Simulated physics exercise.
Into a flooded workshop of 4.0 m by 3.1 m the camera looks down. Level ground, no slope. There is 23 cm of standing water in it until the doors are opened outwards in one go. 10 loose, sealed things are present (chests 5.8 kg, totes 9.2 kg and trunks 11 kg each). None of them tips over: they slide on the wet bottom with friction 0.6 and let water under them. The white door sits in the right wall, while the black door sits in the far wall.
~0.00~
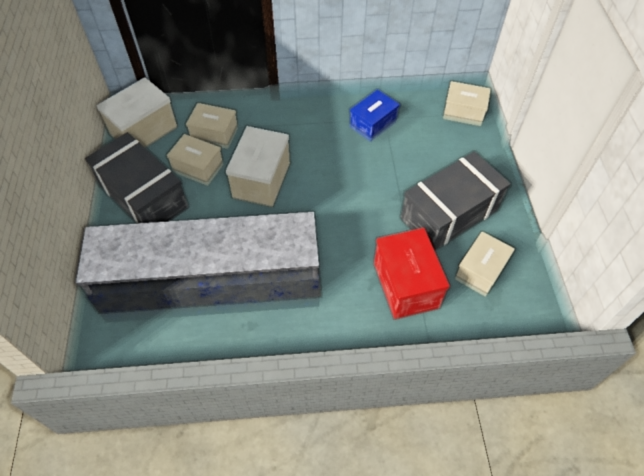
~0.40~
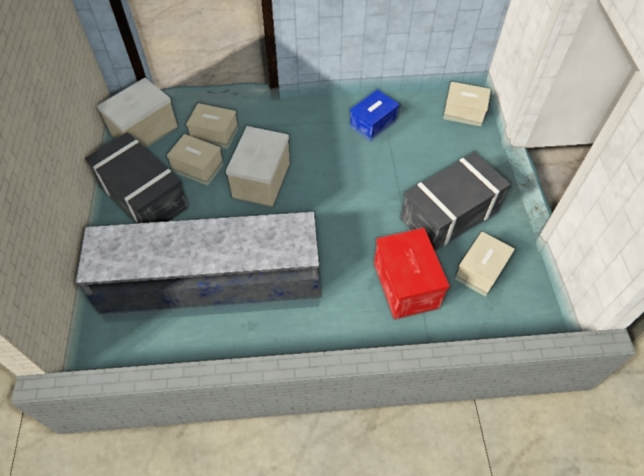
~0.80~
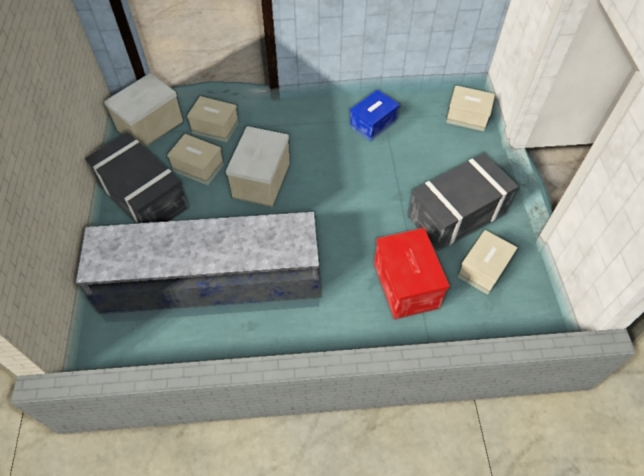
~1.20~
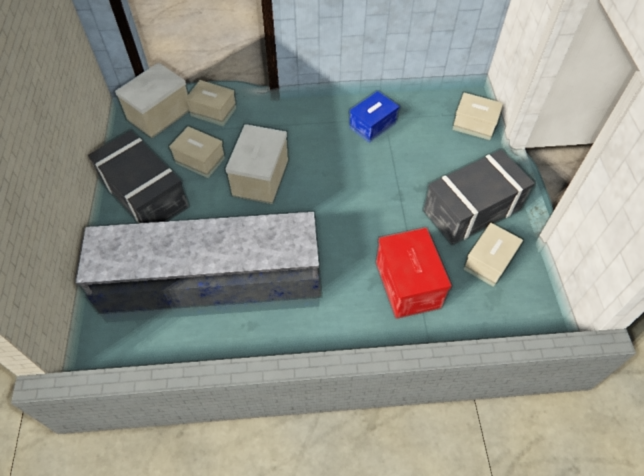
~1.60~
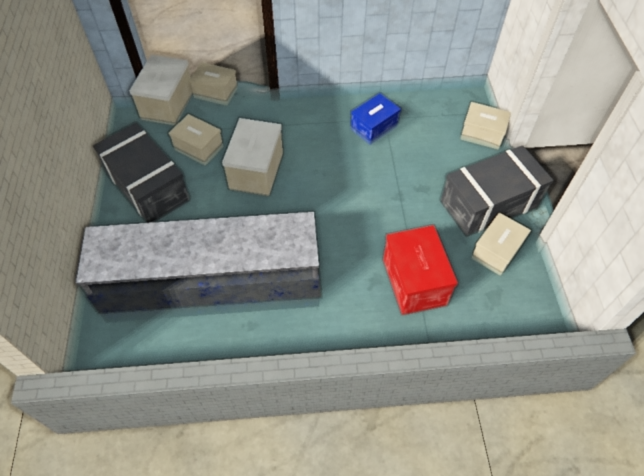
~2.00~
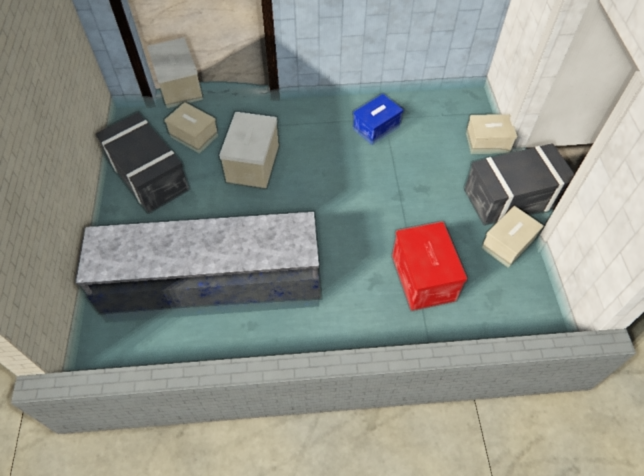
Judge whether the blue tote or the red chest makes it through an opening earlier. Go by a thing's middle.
The red one makes it through earlier.
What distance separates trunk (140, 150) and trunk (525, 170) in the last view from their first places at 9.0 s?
Taking them in the order asked, one is washed out, then the other is gone out.
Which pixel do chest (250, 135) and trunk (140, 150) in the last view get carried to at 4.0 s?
Somewhere about (234, 107) and (156, 115).
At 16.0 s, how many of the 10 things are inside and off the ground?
At that instant the tally stands at 0.
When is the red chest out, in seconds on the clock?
Somewhere near 7.0 s.
After 4.0 s the blue tote is near (376, 106), 0.1 m from its start, afloat; the red chest is near (453, 216), 0.6 m from its start, afloat; 6 of 10 are out; 4 afloat.
After 9.0 s the blue tote is near (348, 100), 0.4 m from its start, afloat; the red chest has gone out (at 7.2 s); 9 of 10 are out; 1 afloat.
After 16.0 s the blue tote is near (349, 100), 0.4 m from its start, aground; the red chest has gone out (at 7.2 s); 9 of 10 are out; 0 afloat.
After 20.0 s the blue tote is near (349, 100), 0.4 m from its start, aground; the red chest has gone out (at 7.2 s); 9 of 10 are out; 0 afloat.
